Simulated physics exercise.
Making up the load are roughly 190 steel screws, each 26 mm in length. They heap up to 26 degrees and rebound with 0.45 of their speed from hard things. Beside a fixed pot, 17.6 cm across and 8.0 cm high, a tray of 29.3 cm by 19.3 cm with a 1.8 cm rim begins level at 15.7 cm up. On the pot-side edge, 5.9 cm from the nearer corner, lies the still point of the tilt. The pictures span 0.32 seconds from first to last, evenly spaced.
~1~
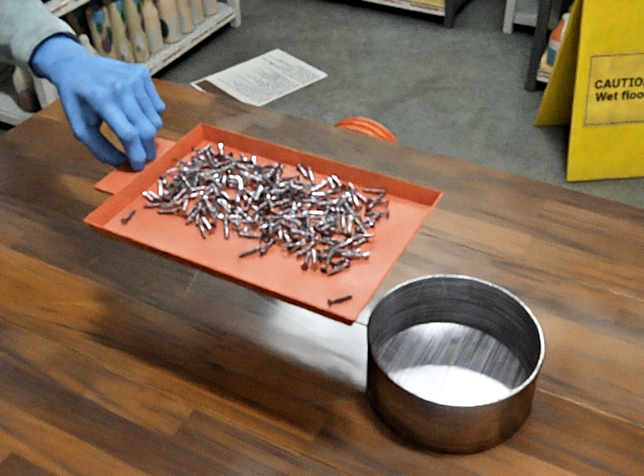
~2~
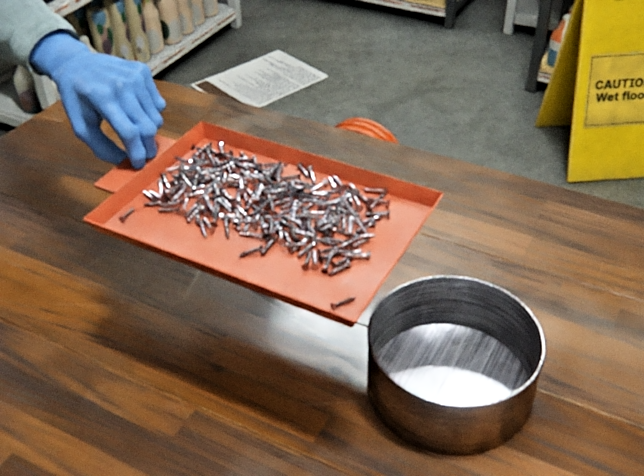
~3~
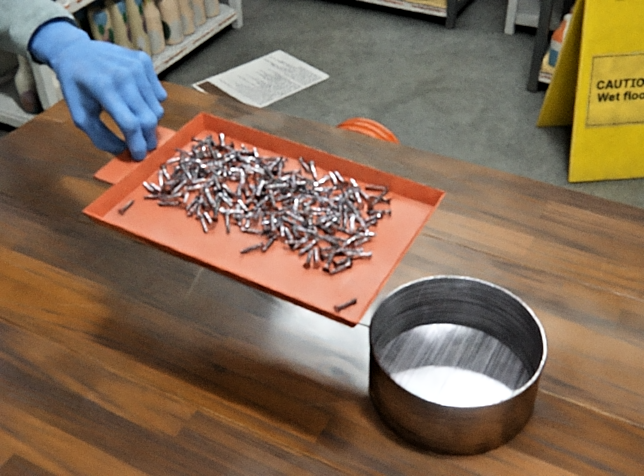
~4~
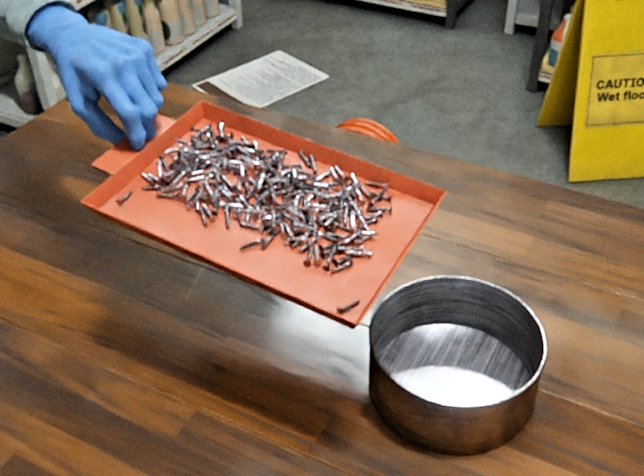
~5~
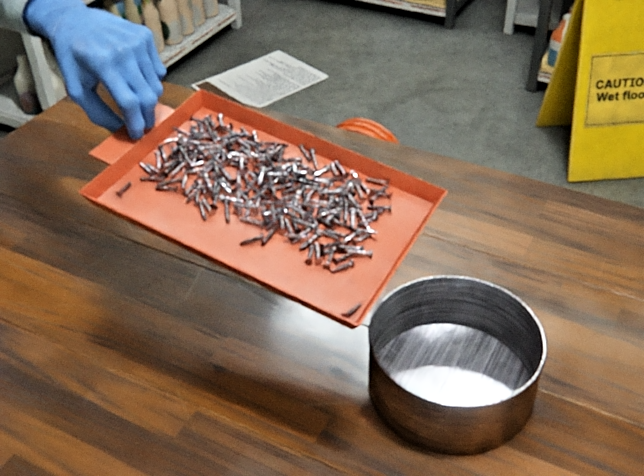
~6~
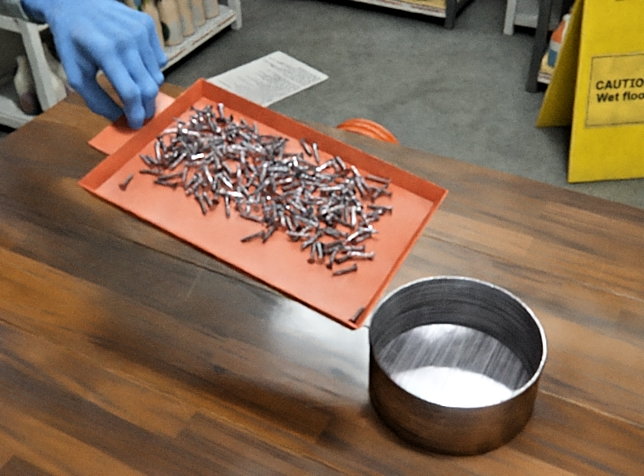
A shallow orange tray scattered with small silvery screws sits above a dark wood-grain tabletop, seen from above at an angle in a room with grey flooring and shelves behind. A round metal pot stands at right, with a yellow wet-floor sign beyond and a blue-gloved hand at upper left. The hand slowly raises the tray's left side, tilting it slightly rightward, while the pot and camera stay still.
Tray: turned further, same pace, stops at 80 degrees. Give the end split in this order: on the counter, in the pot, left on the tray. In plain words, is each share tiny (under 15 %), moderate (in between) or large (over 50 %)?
Counter: It will come to a middle fraction. Pot: It will come to more than a half. Tray: It will come to a low fraction.
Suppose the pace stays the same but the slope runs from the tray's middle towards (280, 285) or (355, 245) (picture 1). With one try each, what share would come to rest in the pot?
0 and 85 %.
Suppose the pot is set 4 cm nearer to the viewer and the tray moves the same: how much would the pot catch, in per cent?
Share in pot: Approx. 90 %.
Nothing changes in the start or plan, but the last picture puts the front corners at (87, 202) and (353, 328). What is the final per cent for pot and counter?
Pot: 0, counter: 100.
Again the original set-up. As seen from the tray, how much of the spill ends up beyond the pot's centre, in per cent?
Around 40 in a hundred.
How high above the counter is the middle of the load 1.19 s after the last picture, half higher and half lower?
About 16 centimetres.
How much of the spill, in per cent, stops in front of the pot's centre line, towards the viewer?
Near 100 in a hundred.
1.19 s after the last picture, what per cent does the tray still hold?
About 55%.
Then, 0.72 s after the last picture, tilt 44 degrees; the tray holds 95 %, the pot 0 %.
Then, 1.19 s after the last picture, tilt 65 degrees; the tray holds 55 %, the pot 25 %.
Then, 1.74 s after the last picture, tilt 80 degrees; the tray holds 5 %, the pot 55 %.
In the end, counter 40 %, pot 60 %, tray 0 %.
